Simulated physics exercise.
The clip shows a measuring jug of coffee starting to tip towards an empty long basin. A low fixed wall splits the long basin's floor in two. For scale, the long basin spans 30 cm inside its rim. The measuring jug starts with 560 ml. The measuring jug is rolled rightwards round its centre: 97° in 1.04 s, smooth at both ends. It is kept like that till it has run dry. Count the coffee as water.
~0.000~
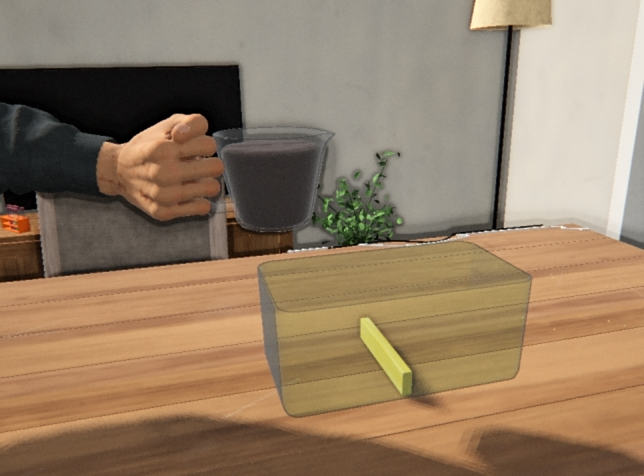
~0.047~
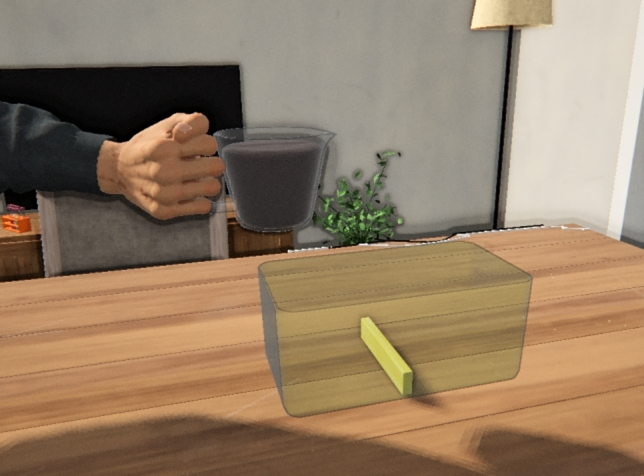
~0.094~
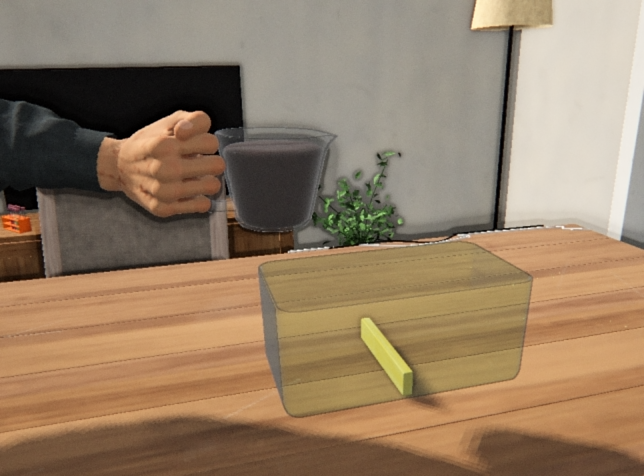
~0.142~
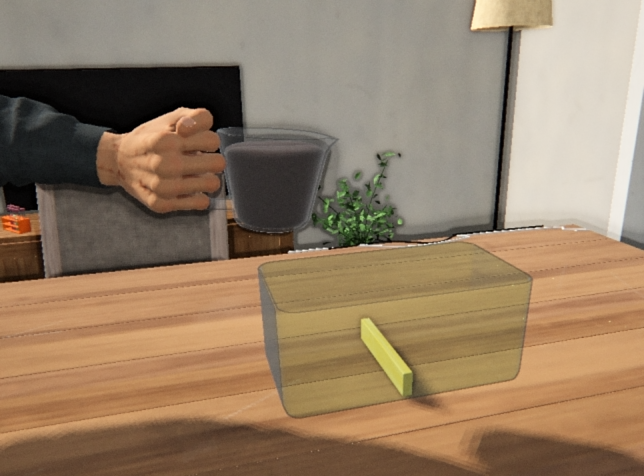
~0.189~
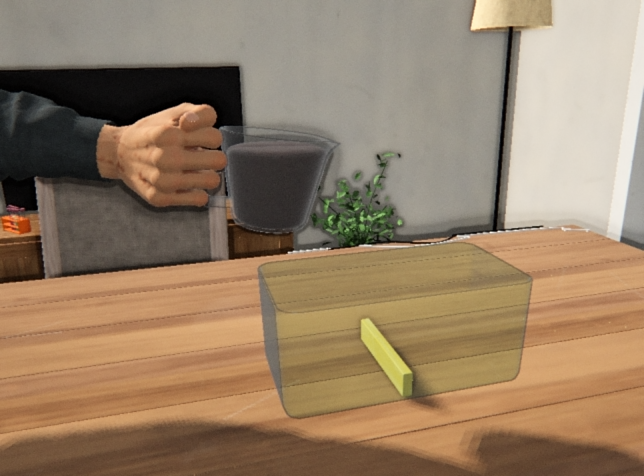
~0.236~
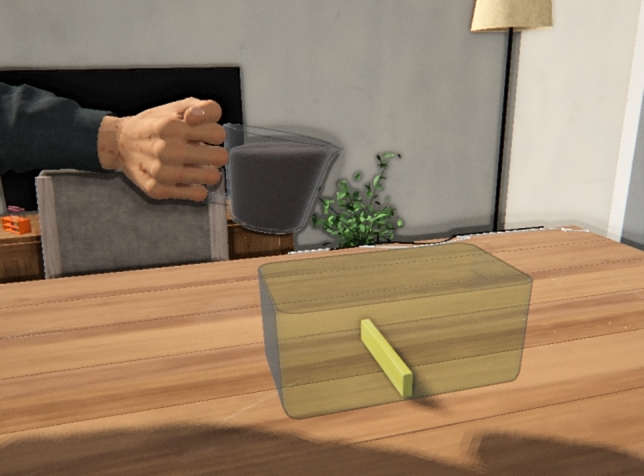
At first, a hand in a dark sleeve holds a clear measuring jug of dark coffee upright above a wooden table, behind an empty, see-through yellowish basin. Then the hand slowly tilts the jug slightly to the right, its right rim dipping a little, while the basin stays still.
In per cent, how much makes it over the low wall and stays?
The far part has some 61 per cent.
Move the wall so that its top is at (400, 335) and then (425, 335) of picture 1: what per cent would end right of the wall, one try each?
First 20, then 10 per cent.
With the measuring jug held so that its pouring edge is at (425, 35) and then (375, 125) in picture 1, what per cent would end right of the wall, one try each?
First 55, then 90 per cent.
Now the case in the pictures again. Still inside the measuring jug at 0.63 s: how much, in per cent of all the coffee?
Near 68 in a hundred.
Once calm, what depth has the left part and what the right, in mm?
Some 10 mm on the left and 16 mm on the right.
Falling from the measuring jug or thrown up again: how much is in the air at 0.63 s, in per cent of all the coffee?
Near 22 in a hundred.
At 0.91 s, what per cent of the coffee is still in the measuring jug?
Near 16 in a hundred.
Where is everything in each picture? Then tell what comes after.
In the first frame, it leans 0°; its right rim is at (335, 132); the coffee meets the walls at (220, 149) and (319, 144); the long basin's rim runs from (266, 287) to (499, 260); the wall's top is at (384, 344).
In the second frame, it leans 0°; its right rim is at (336, 132); the coffee meets the walls at (221, 149) and (320, 144).
In the third frame, it leans 2°; its right rim is at (337, 134); the coffee meets the walls at (222, 148) and (320, 145).
In the fourth frame, it leans 4°; its right rim is at (339, 137); the coffee meets the walls at (224, 149) and (322, 146).
In the fifth frame, it leans 8°; its right rim is at (341, 142); the coffee meets the walls at (225, 150) and (325, 147).
In the sixth frame, it leans 12°; its right rim is at (343, 147); the coffee meets the walls at (227, 151) and (330, 148).
After 0.63 s the tilt is 64° and 68 per cent is still to pour, 2 is left of the wall and 8 right of it.
After 0.91 s the tilt is 94° and 15 per cent is still to pour, 19 is left of the wall and 51 right of it.
After 1.21 s the tilt is 97° and 1 per cent is still to pour, 38 is left of the wall and 60 right of it.
After 1.54 s the tilt is 97° and 0 per cent is still to pour, 39 is left of the wall and 61 right of it.
In the end 39 per cent lies left of the wall, 61 right of it and 1 outside.
